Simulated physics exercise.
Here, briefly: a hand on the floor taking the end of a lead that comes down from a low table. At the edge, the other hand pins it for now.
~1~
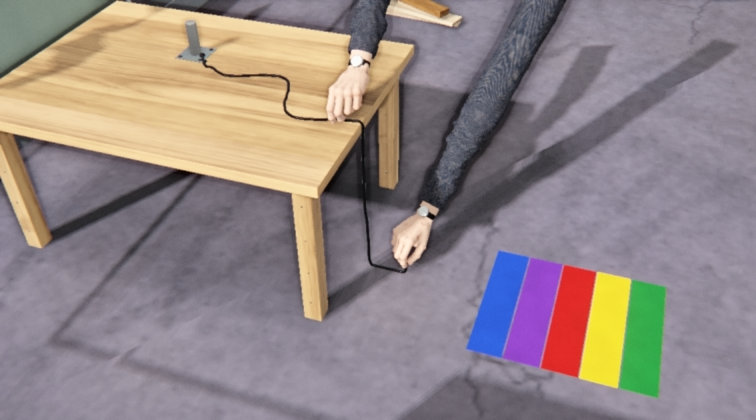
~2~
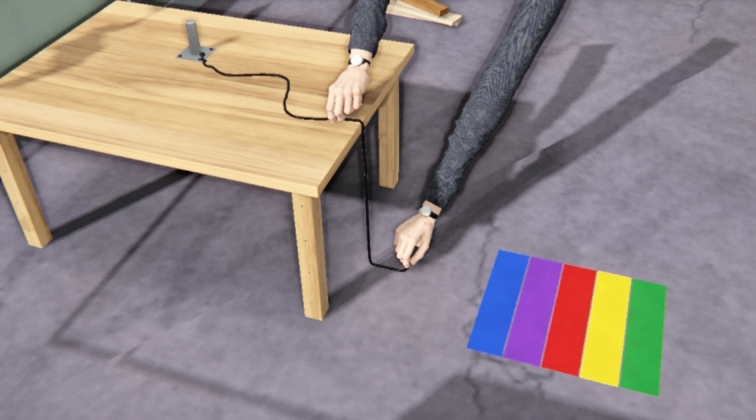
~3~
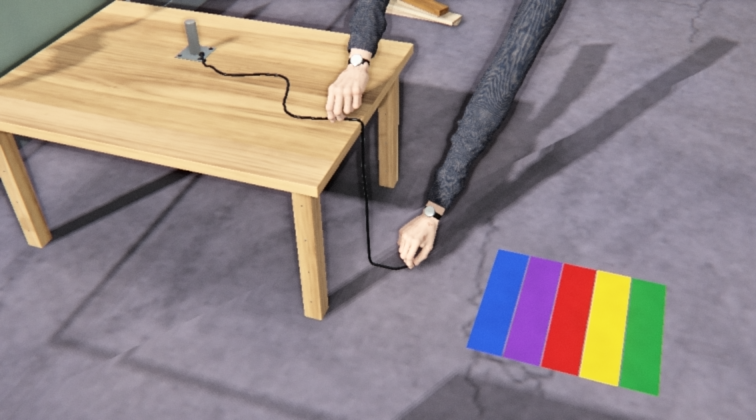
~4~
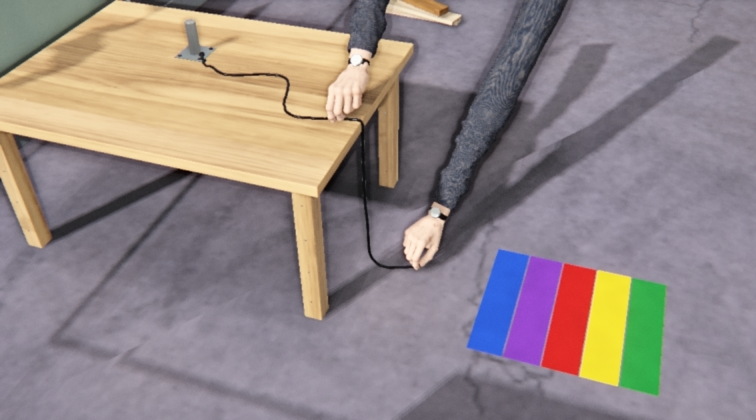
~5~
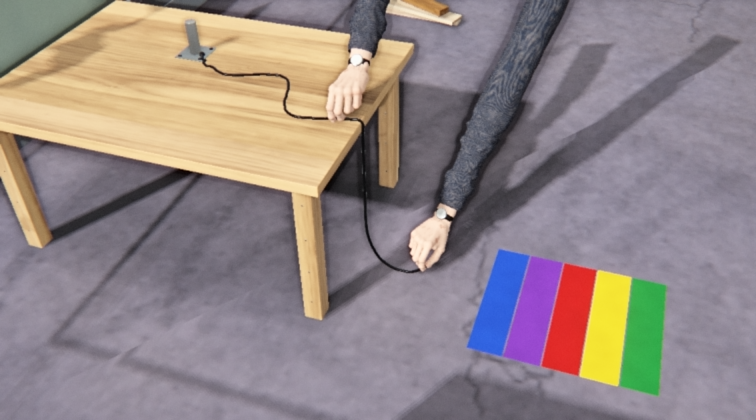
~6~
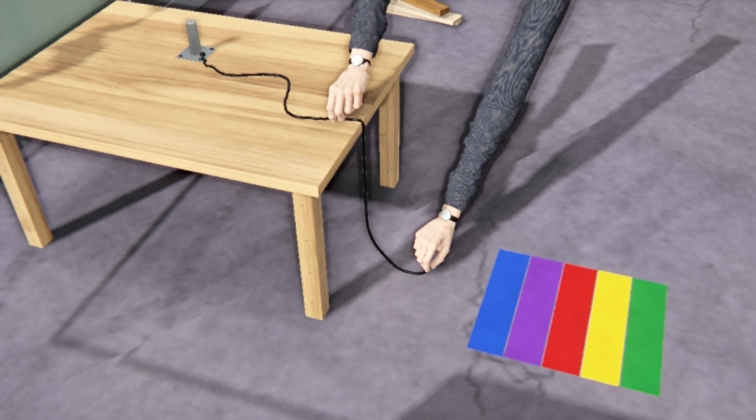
A hand holding the end of a black cord moves slightly to the right just above a grey, cracked floor, seen from above by a still camera. The cord runs from a small metal fitting on a low wooden table to its edge, where another hand presses it, with blue, purple, red, yellow and green stripes at right. The hanging bend rounds a little as the lower hand shifts, while the upper hand stays put.
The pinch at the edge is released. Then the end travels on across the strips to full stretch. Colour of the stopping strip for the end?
Red.
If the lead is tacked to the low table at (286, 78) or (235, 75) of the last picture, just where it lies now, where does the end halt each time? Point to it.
I'd put it around (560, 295) the first time and around (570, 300) the second.
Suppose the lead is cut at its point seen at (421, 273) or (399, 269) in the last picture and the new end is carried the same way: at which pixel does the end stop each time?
About (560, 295) and (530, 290).
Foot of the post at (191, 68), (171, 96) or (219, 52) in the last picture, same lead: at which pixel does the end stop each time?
First (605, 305), then (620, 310), and last (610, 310).
Soon after, end near (518, 287); over blue.
Then, end near (557, 296); over red.
At full stretch, end near (582, 302); over red. It gets as far as the red strip.
